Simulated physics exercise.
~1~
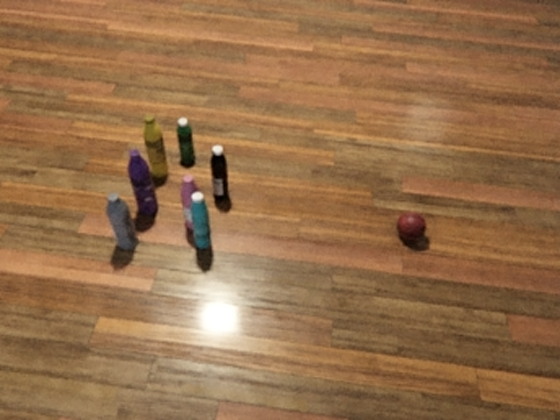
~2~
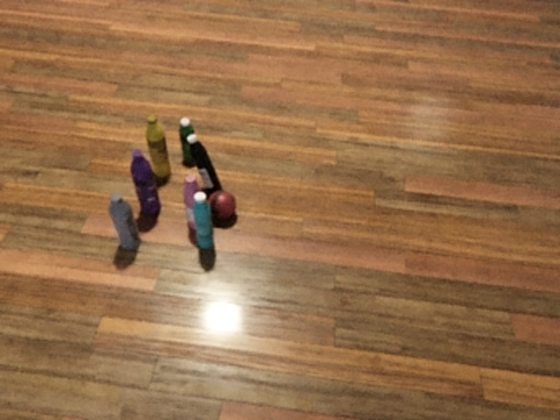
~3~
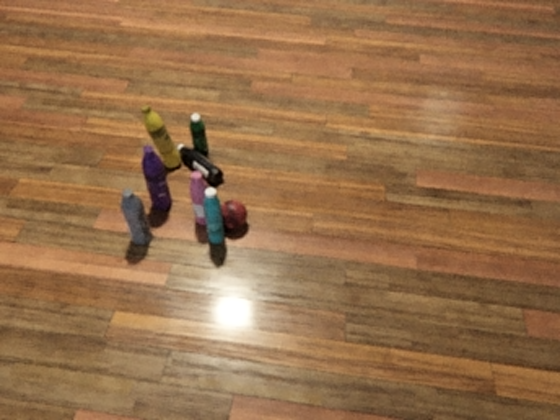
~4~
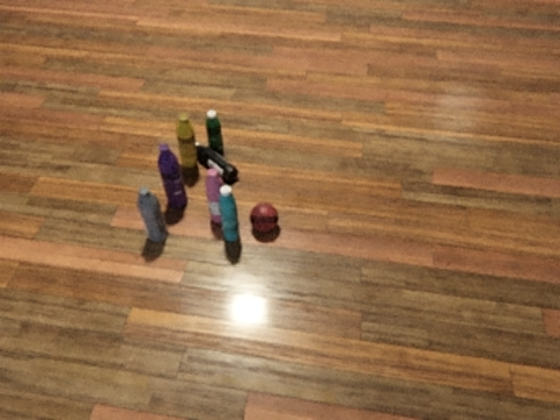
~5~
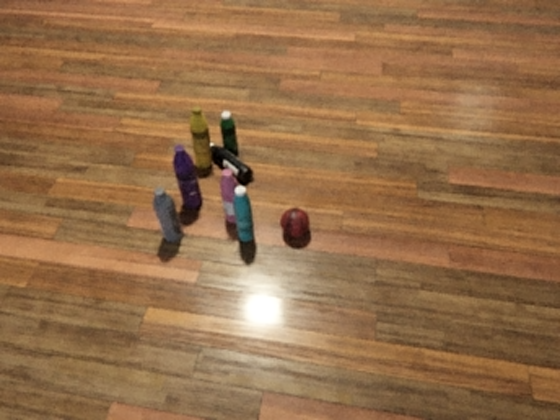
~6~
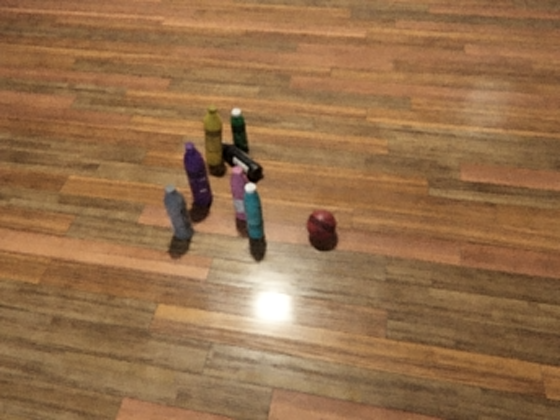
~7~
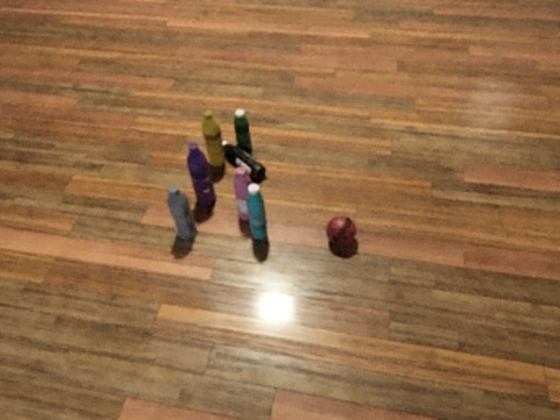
In this clip, a red ball rolls left across a wooden floor into a group of seven upright bottles, knocks over the black one, and rolls back to the right, while the yellow bottle wobbles but stays standing with the others as the black bottle lies flat.
